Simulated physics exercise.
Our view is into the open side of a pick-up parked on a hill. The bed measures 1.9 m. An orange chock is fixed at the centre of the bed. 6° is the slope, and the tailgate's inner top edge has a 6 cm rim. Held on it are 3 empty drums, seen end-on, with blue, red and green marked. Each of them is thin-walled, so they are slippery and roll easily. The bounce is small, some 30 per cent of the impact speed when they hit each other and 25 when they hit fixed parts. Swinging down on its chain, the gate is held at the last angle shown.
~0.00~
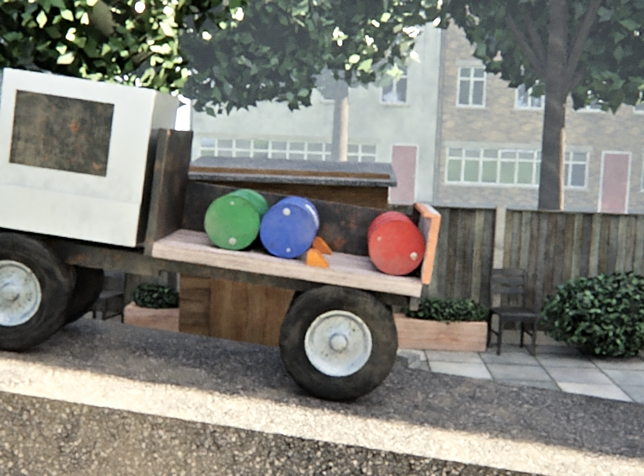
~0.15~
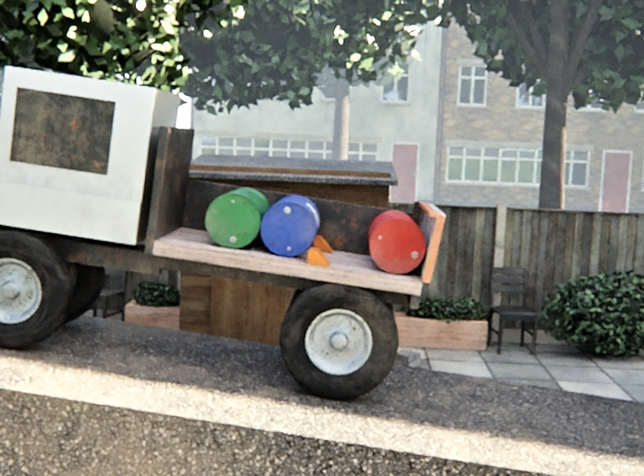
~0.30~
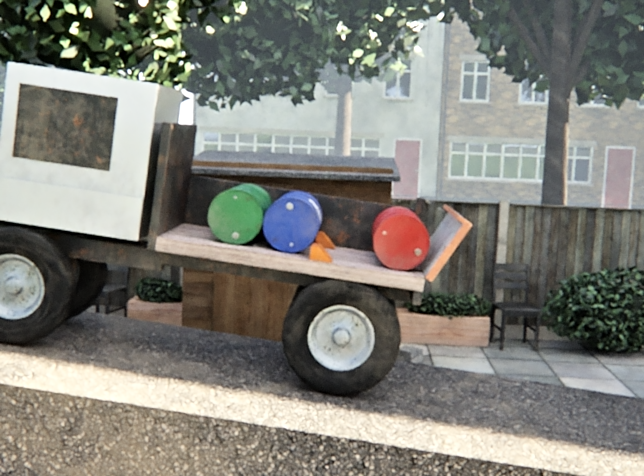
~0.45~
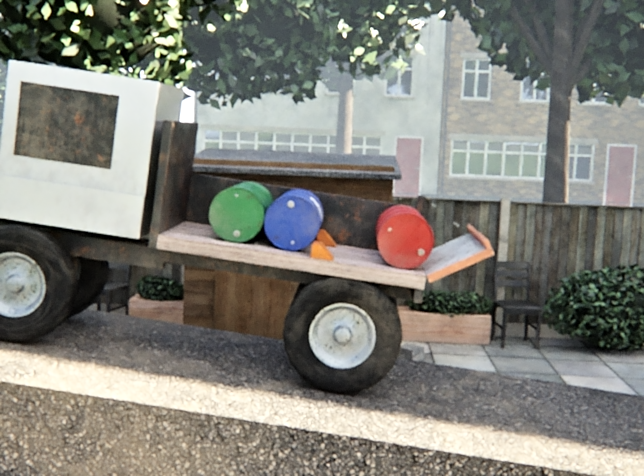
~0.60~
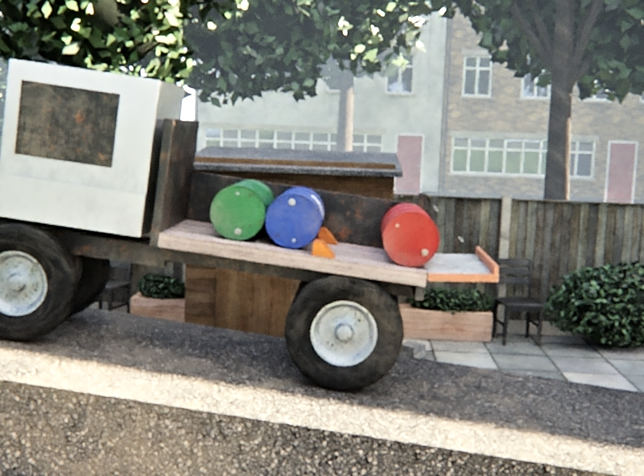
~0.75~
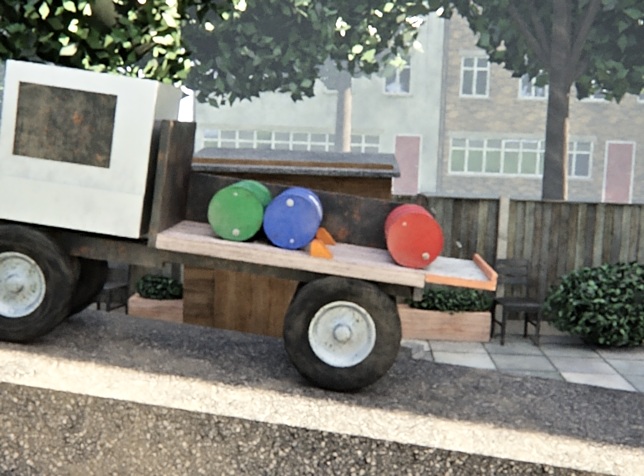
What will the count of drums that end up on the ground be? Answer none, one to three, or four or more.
The answer is none.
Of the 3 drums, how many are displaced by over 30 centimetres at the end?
That would be 1 of them.
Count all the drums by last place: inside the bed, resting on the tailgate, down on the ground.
The split comes out as 2, 1 and 0.
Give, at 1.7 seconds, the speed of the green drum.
Reading: Roughly 0.0 m/s.
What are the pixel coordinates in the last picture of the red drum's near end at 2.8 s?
Near (450, 245).
By 1.7 s, blue is on the bed, 100 cm short of the hinge; red is on the gate, 35 cm past the hinge, rolling right; green is on the bed, 140 cm short of the hinge; 0 of 3 are out.
By 2.8 s, red is on the gate, 15 cm past the hinge; as before, blue, green; 0 of 3 are out.
By 4.2 s, red is on the gate, 25 cm past the hinge; as before, blue, green; 0 of 3 are out.
Finally (5.7 s), blue is on the bed, 100 cm short of the hinge; red is on the gate, 30 cm past the hinge; green is on the bed, 140 cm short of the hinge; 0 of 3 are out.
